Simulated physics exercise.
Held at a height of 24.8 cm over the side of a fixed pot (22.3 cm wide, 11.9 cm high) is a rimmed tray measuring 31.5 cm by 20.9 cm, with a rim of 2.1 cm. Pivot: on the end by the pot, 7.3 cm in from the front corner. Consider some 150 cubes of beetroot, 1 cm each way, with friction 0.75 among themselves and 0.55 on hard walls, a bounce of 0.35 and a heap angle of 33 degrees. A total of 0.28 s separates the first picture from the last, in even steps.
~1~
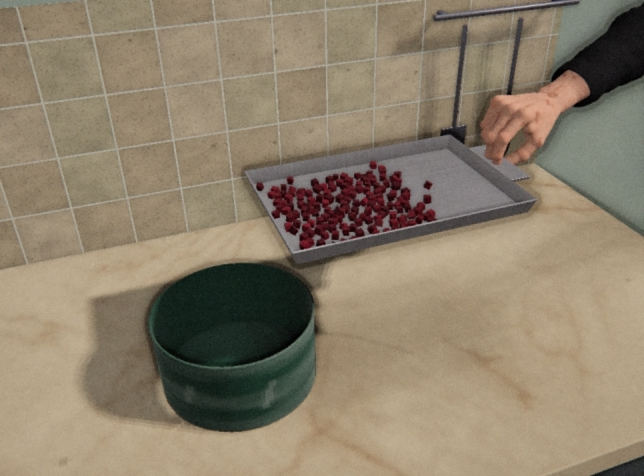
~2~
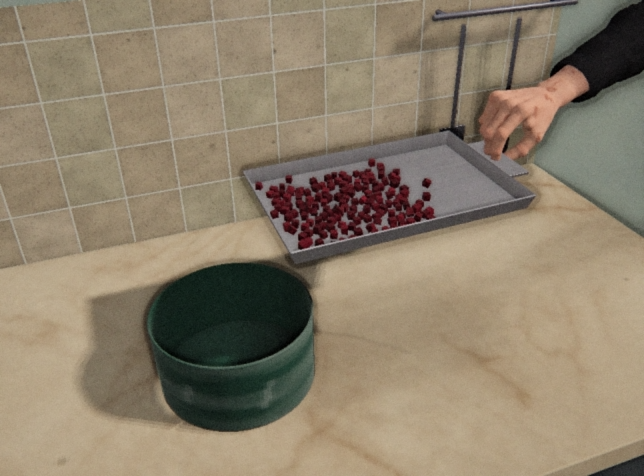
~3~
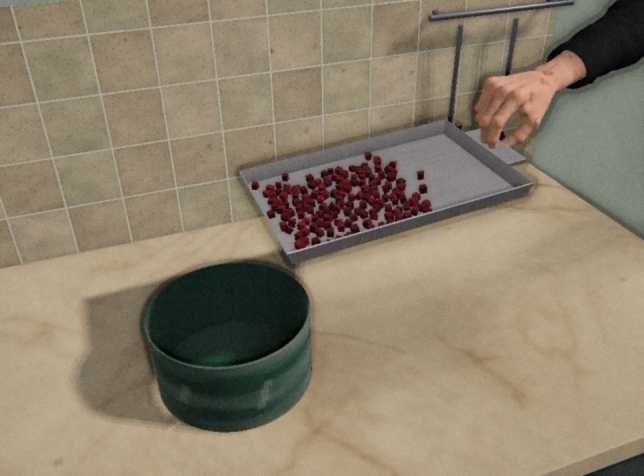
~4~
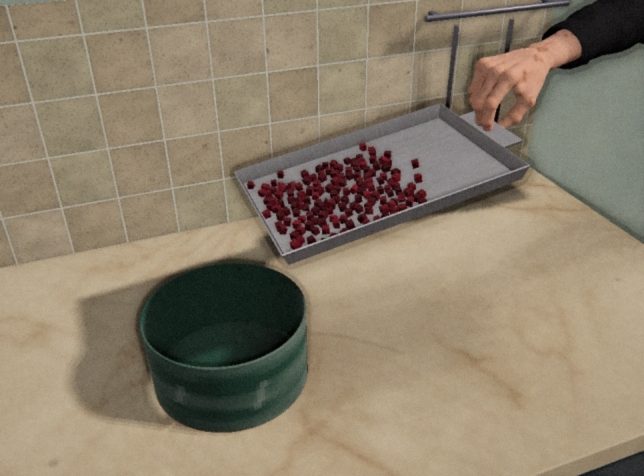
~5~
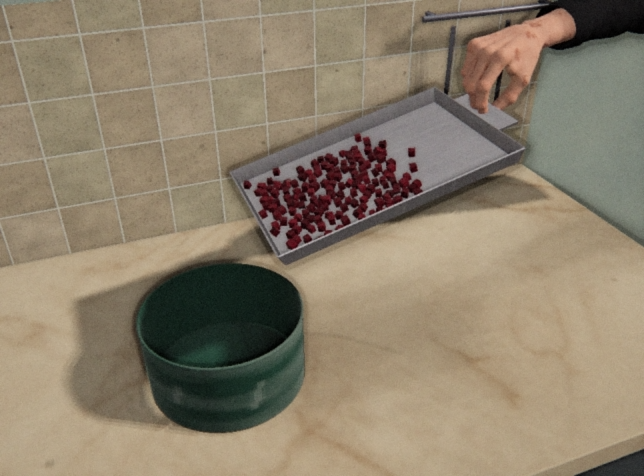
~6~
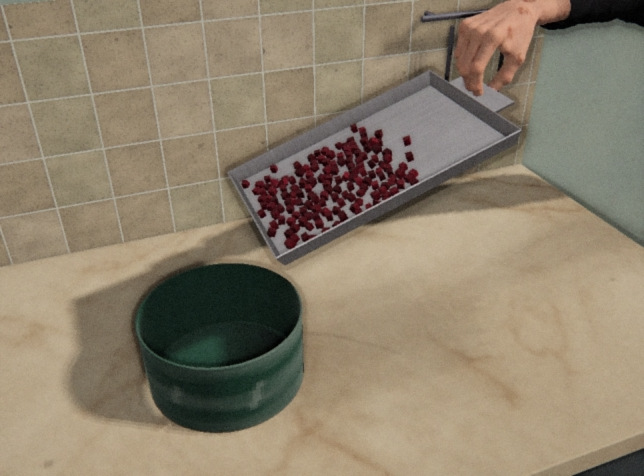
A grey rimmed tray scattered with small dark red cubes sits at the back of a pale, veined counter against beige wall tiles, seen from slightly above. A dark green round pot stands at the front left, and a dark-sleeved hand holds the tray's right end. The hand slowly raises that end, slanting the tray down leftward, while the view shifts very slightly.
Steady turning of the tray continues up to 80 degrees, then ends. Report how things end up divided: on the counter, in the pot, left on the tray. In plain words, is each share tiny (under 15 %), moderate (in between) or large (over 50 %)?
Counter: Tiny; pot: Large; tray: Moderate.
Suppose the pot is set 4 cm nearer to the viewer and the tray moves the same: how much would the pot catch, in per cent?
About 65 %.
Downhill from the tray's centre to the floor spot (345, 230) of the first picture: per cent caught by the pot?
The share comes to about 25 in a hundred.
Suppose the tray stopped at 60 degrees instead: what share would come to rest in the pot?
Then about 25 per cent.
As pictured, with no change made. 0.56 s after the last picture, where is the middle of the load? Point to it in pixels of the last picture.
At that time the load is centred around (261, 212).
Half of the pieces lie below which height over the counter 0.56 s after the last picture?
Around 28 cm up.
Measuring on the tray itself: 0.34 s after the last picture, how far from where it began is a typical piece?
By then it sits near 4 cm from where it began.
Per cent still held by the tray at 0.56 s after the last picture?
85%, roughly.
Then, 0.34 s after the last picture, tilt 49 degrees; the tray holds 100 %, the pot 0 %.
Then, 0.56 s after the last picture, tilt 69 degrees; the tray holds 85 %, the pot 0 %.
Then, 0.89 s after the last picture, tilt 80 degrees; the tray holds 65 %, the pot 25 %.
In the end, counter 5 %, pot 60 %, tray 35 %.
